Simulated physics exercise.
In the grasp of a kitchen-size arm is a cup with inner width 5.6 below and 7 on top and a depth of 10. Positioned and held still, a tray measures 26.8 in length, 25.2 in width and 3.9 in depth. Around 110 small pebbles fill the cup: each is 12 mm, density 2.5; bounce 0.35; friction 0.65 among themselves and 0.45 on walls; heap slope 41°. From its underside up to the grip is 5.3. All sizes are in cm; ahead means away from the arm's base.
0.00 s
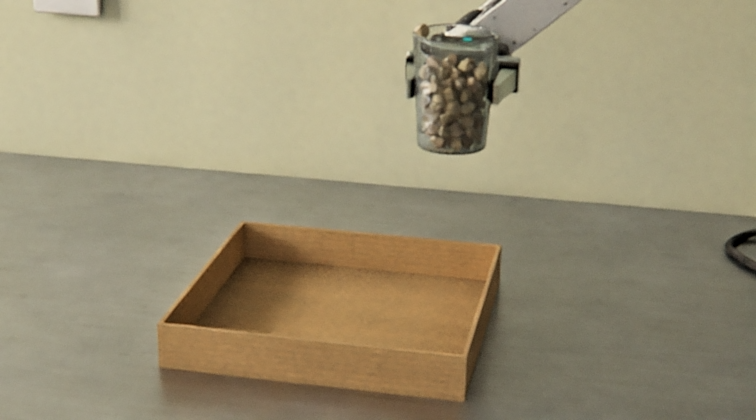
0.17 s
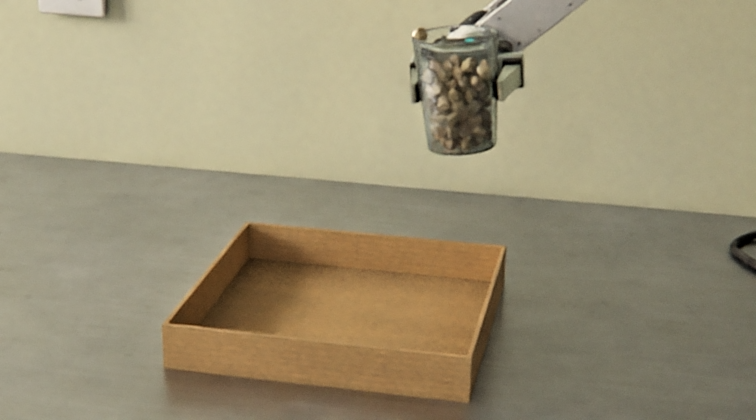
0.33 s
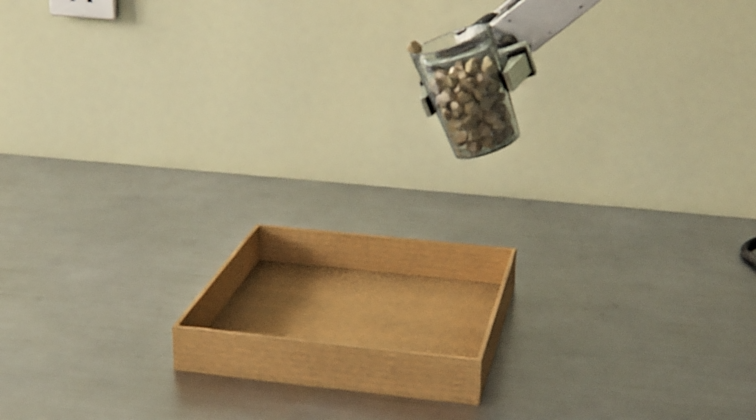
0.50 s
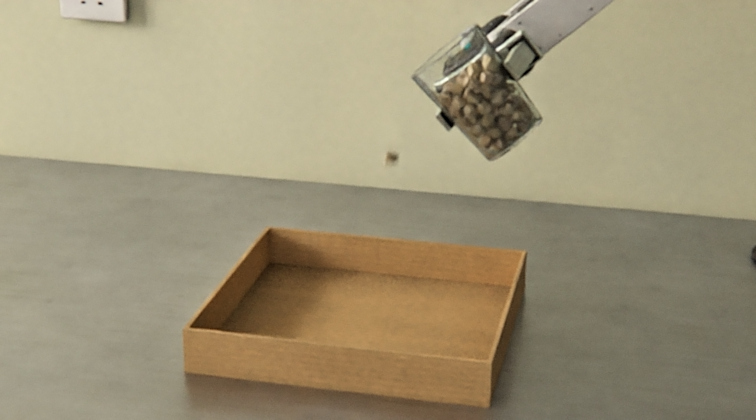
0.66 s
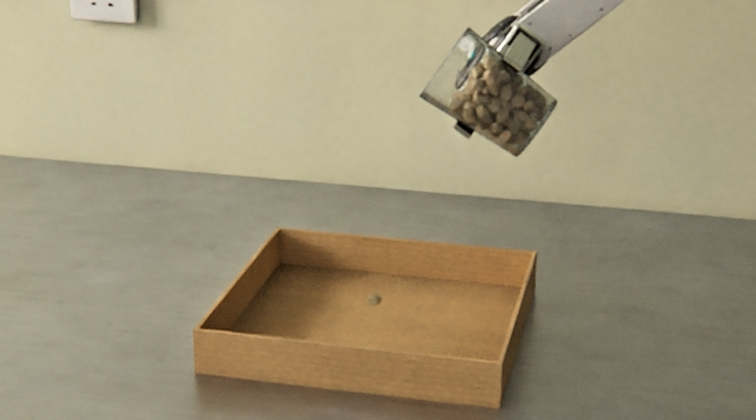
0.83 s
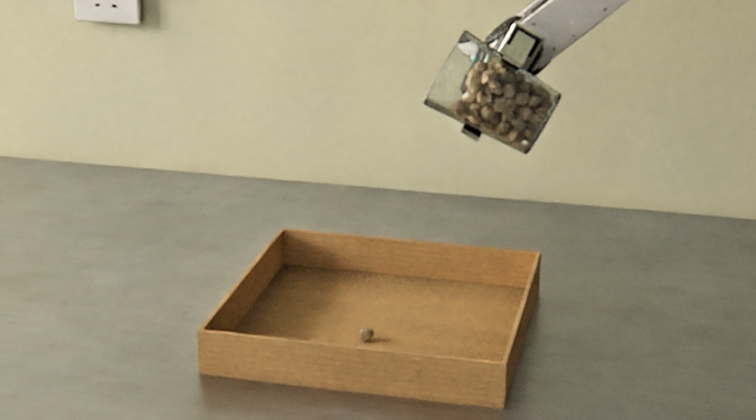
At the start, a robotic arm's gripper holds a clear cup full of small pebbles upright above an empty wooden tray on a grey surface. The arm tilts the cup steeply to the left, and one pebble drops into the tray and shifts toward its front while the rest stay inside.
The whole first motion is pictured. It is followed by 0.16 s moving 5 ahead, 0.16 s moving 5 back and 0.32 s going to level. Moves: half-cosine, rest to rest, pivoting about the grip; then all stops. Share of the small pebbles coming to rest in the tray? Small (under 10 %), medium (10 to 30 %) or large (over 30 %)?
Small.
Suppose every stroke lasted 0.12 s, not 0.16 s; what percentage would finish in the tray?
That would give around 10 per cent.
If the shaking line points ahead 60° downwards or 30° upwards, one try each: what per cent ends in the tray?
You'd get some 0 per cent with the first setting and some 10 per cent with the second.
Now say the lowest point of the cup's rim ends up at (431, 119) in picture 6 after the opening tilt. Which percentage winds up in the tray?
It comes out near 25 percent.
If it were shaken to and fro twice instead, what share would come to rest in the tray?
Roughly 5 in a hundred.
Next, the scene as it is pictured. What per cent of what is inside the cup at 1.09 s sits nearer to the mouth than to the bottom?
Share in the mouth half: About 45 %.
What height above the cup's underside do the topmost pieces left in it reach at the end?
Roughly 9.0 cm.
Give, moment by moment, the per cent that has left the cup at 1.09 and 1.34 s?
About 0, 5.
By 1.09 s, tilted 63° forward, highest piece 26 above the table; 110 in the cup, 1 in the tray.
By 1.34 s, tilted 22° forward, highest piece 27 above the table; 106 in the cup, 5 in the tray.
By 1.67 s, level, highest piece 28 above the table; 106 in the cup, 5 in the tray.
By 2.72 s, level, highest piece 28 above the table; 106 in the cup, 5 in the tray.
Final count, 106 in the cup, 5 in the tray. That is 5 % in the tray.
